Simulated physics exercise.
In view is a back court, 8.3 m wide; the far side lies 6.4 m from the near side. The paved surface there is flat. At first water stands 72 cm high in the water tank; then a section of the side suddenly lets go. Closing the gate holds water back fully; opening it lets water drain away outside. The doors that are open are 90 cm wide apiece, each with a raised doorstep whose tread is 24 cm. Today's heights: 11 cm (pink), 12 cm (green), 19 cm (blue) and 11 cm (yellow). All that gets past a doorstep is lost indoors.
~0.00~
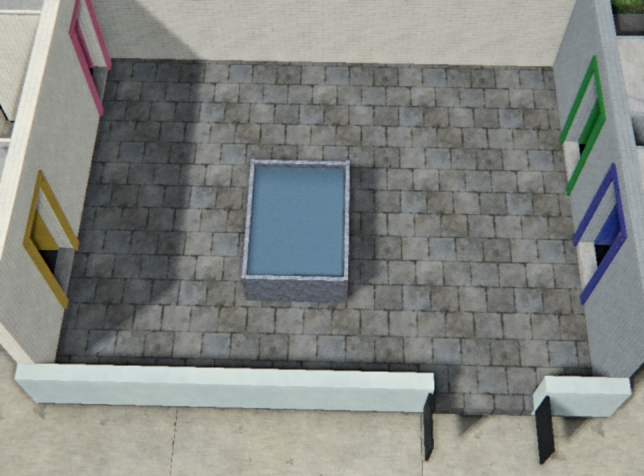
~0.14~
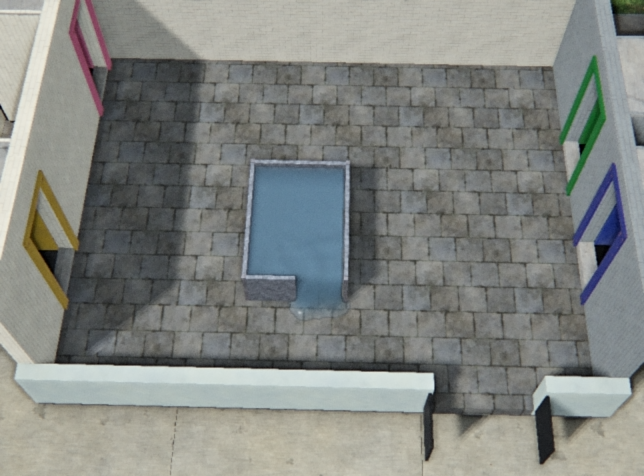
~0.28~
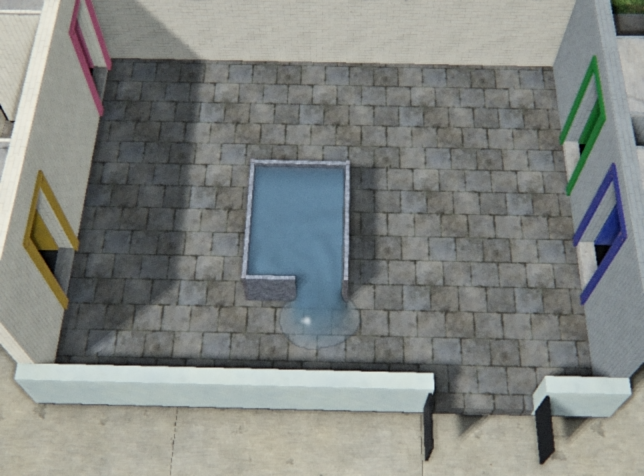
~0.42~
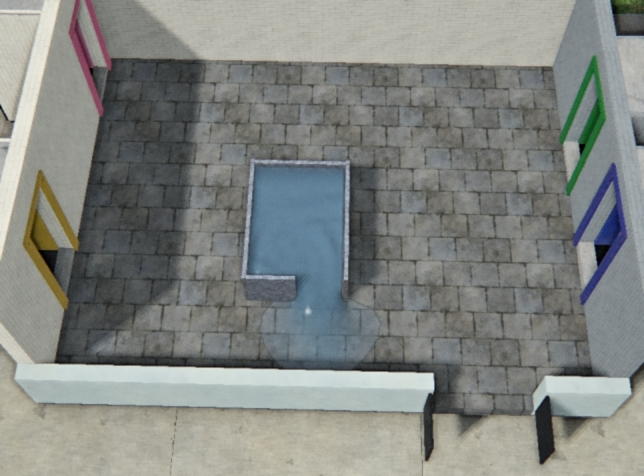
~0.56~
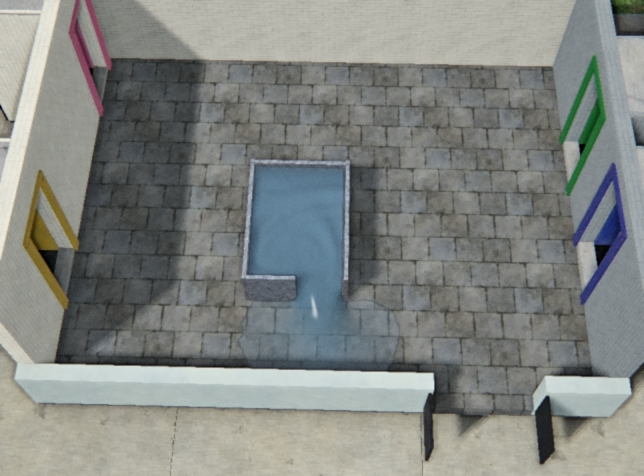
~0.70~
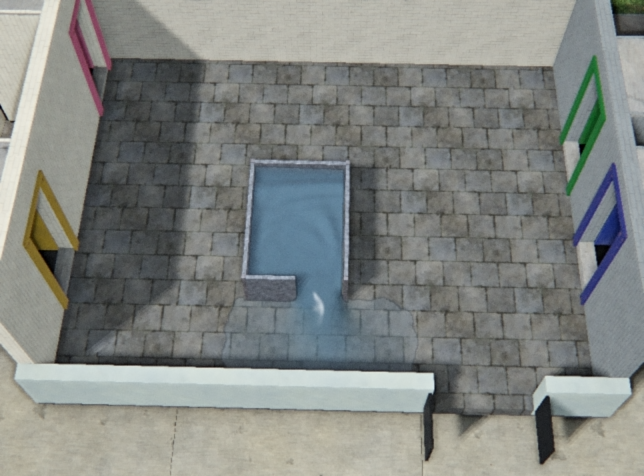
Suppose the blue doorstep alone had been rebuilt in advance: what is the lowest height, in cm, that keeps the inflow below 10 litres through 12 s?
About 7.5 cm.
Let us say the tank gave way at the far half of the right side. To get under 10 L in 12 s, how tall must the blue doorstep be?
Near 17 cm.
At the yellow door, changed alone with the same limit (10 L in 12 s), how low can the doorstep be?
Yellow door - some 8.0 centimetres.
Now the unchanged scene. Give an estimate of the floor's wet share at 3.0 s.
Approximately 30 %.
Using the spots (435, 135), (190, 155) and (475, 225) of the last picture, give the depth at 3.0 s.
0, 0 and 0 cm, respectively.
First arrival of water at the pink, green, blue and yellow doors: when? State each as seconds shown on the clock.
It gets to pink after 5.0 s, green after 3.6 s, blue after 2.8 s and yellow after 2.8 s.
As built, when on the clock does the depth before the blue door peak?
Crest at t of about 3.2 s.
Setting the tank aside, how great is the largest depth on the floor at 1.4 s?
Max depth: Near 41 cm.
After 1.4 s water covers 10 % of the floor, deepest (41 cm) near (323, 378); it has not reached the blue door.
After 3.0 s water covers 30 % of the floor, deepest (26 cm) near (322, 389); 10 cm at the blue door, 0 litres in over its 19 cm doorstep.
After 12.0 s water covers 90 % of the floor, deepest (10 cm) near (307, 179); 4 cm at the blue door, 0 litres in over its 19 cm doorstep.
At the blue door as built, the water arrived by 2.8 s and peaked near 11 cm at 3.2 s.
Run again over the same 12 s with other heights there, 17 litres in over 6.5 cm, 6 litres over 8.5 cm. The limit of 10 litres is kept from about 7.5 cm up.
